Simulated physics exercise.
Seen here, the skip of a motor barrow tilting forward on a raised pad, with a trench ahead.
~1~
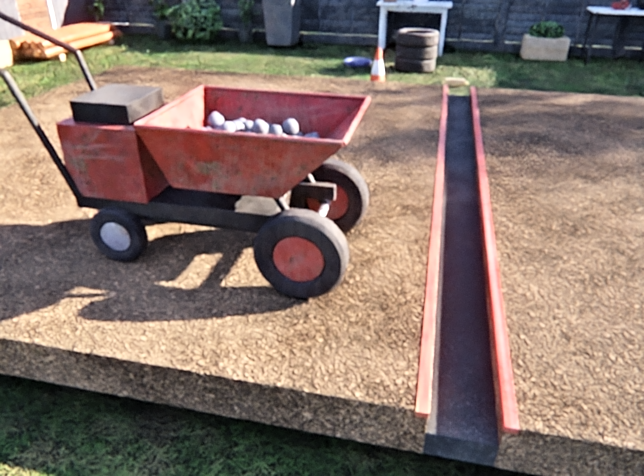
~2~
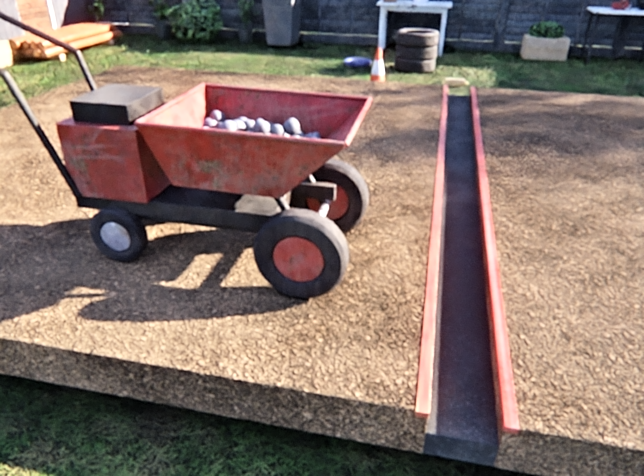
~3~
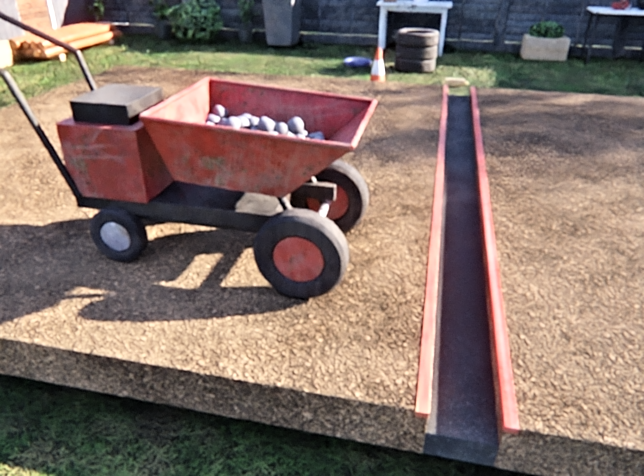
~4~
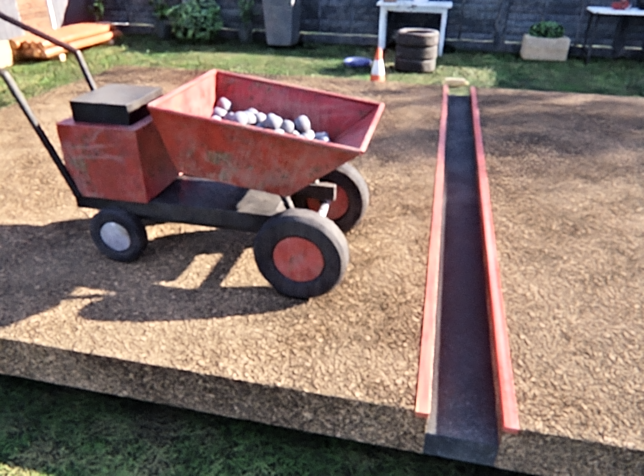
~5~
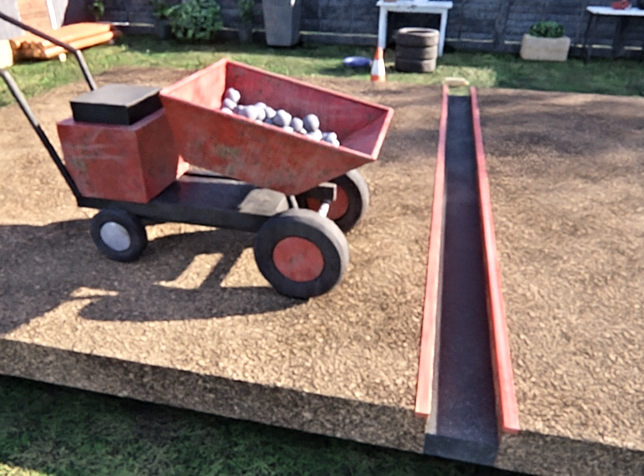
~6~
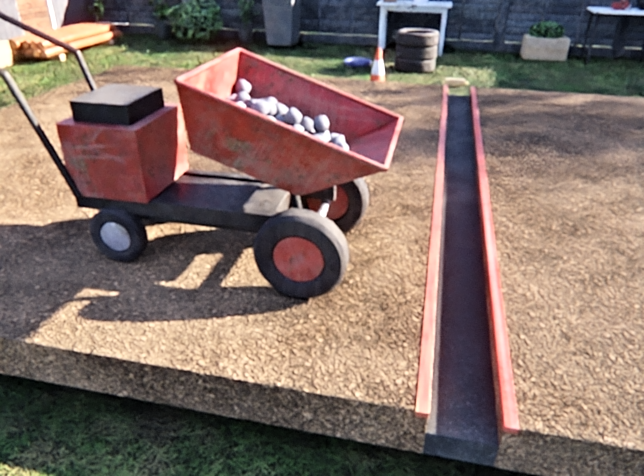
Red motor barrow standing on a raised gravelly pad, its skip of round grey cobbles gradually tilting right towards a red-edged trench.
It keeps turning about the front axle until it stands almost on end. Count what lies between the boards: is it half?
The trench takes more than half.
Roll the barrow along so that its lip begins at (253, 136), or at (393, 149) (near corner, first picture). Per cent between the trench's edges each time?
Roughly 30 per cent, and 30 per cent.
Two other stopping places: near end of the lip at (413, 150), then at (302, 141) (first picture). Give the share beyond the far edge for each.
Near 90 % and 0 %.
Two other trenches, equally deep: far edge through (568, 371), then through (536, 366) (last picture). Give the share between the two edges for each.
About 100 and 90 per cent.
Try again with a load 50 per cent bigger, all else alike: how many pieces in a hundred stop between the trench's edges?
It comes to 60 per cent or so.
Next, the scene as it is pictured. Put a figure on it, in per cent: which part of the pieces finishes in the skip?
Near 5 %.
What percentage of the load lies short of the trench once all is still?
Close to 5 per cent.
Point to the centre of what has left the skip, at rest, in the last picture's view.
Around (466, 282).
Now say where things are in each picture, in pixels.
In the first frame, lip of the skip at (343, 144), level; top of the load at (250, 138), round cobbles; first edge of the trench at (427, 349); far edge at (504, 361), the trench under half as wide as the skip, and shallow for its width.
In the second frame, lip of the skip at (345, 145), level; top of the load at (251, 137).
In the third frame, lip of the skip at (351, 148), tipped barely; top of the load at (255, 134).
In the fourth frame, lip of the skip at (360, 153), tipped a little; top of the load at (247, 121).
In the fifth frame, lip of the skip at (372, 160), tipped a little; top of the load at (229, 125).
In the sixth frame, lip of the skip at (384, 169), tipped clearly; top of the load at (239, 116); first edge of the trench at (427, 349); far edge at (504, 361).
Soon after the last picture, skip tipped steeply; all in the skip.
A little later, skip tipped right over; about a third in the skip; a stray few short of the trench; about half in or heaped over the trench; a stray few beyond it.
Later still, skip tipped right over; a small part in the skip; a small part short of the trench; most in or heaped over the trench; a small part beyond it.
At rest, skip tipped right over; a small part in the skip; a small part short of the trench; most in or heaped over the trench; a small part beyond it.
